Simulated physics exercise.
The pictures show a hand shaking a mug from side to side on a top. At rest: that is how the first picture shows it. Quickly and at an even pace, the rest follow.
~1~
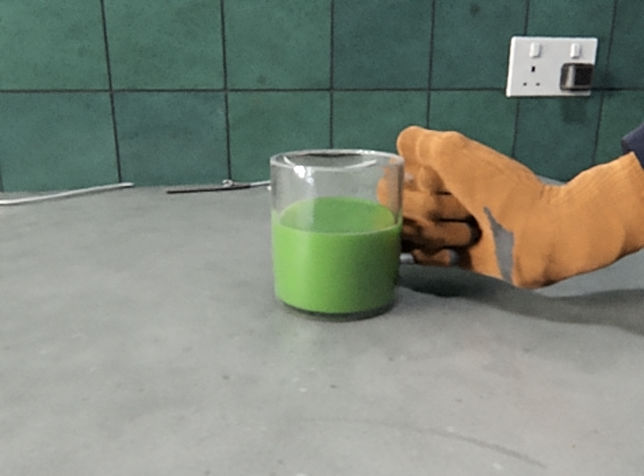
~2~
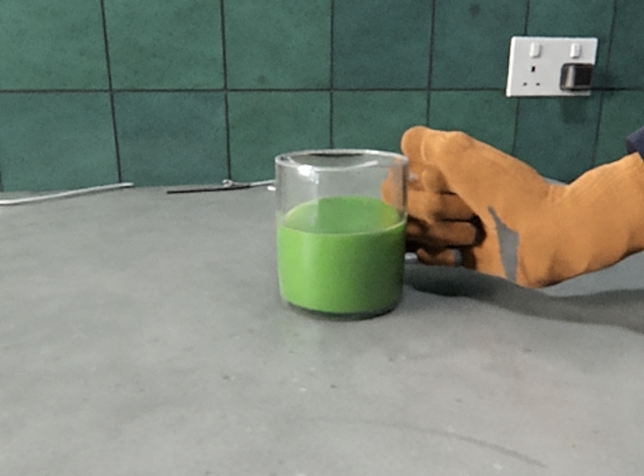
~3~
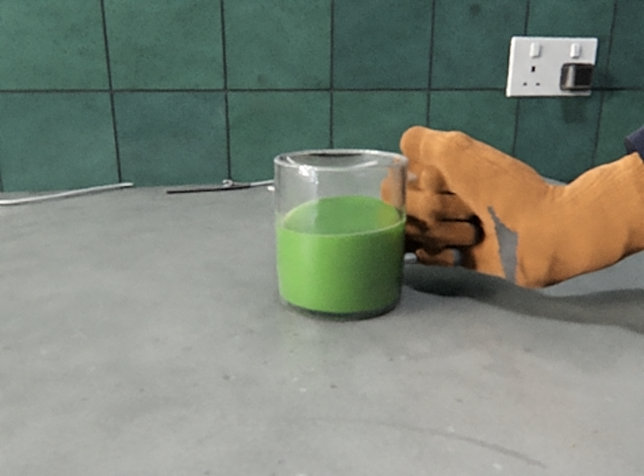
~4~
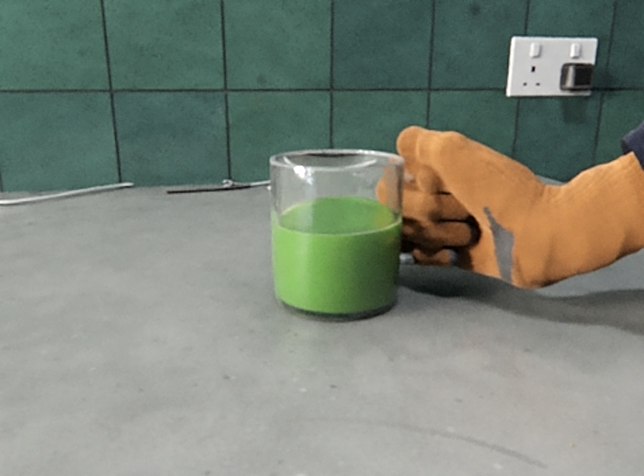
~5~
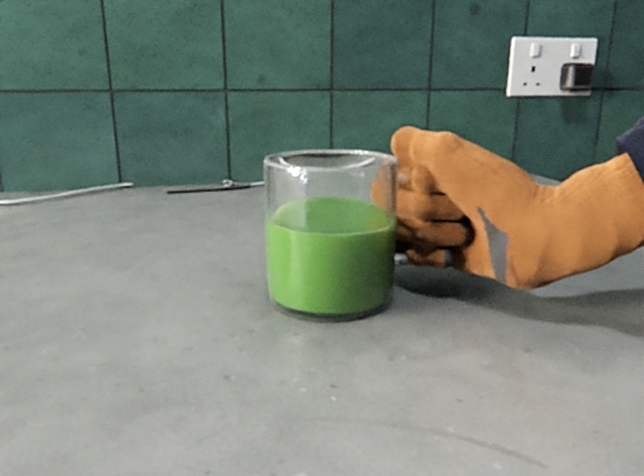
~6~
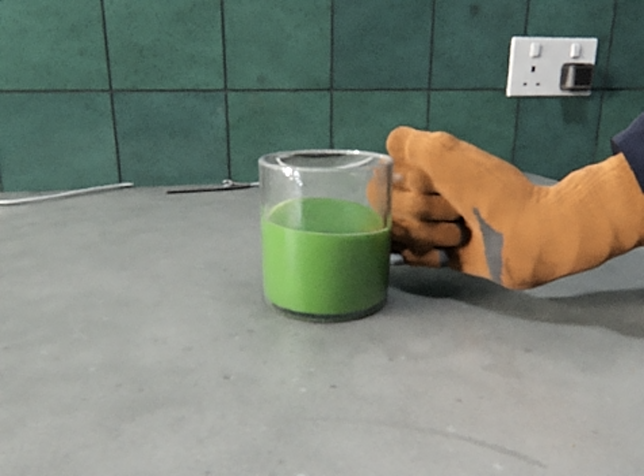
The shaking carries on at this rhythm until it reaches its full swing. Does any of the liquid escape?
It never reaches past the edge.
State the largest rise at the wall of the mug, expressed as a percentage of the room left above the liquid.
I'd say 10 percent.
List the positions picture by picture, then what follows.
The first frame shows mug (337, 225) about half full; at rest.
The second frame shows mug about half full, surface at (341, 219); surface about level.
The third frame shows mug (341, 225) about half full; surface a little higher on the right.
The fourth frame shows mug about half full, surface at (337, 219); surface about level.
The fifth frame shows mug (331, 225) about half full; surface about level.
The sixth frame shows mug about half full, surface at (327, 220); surface a little higher on the left.
Next, the highest wave so far stays far below the rim.
Finally, the highest wave so far stays far below the rim; nothing has left it.
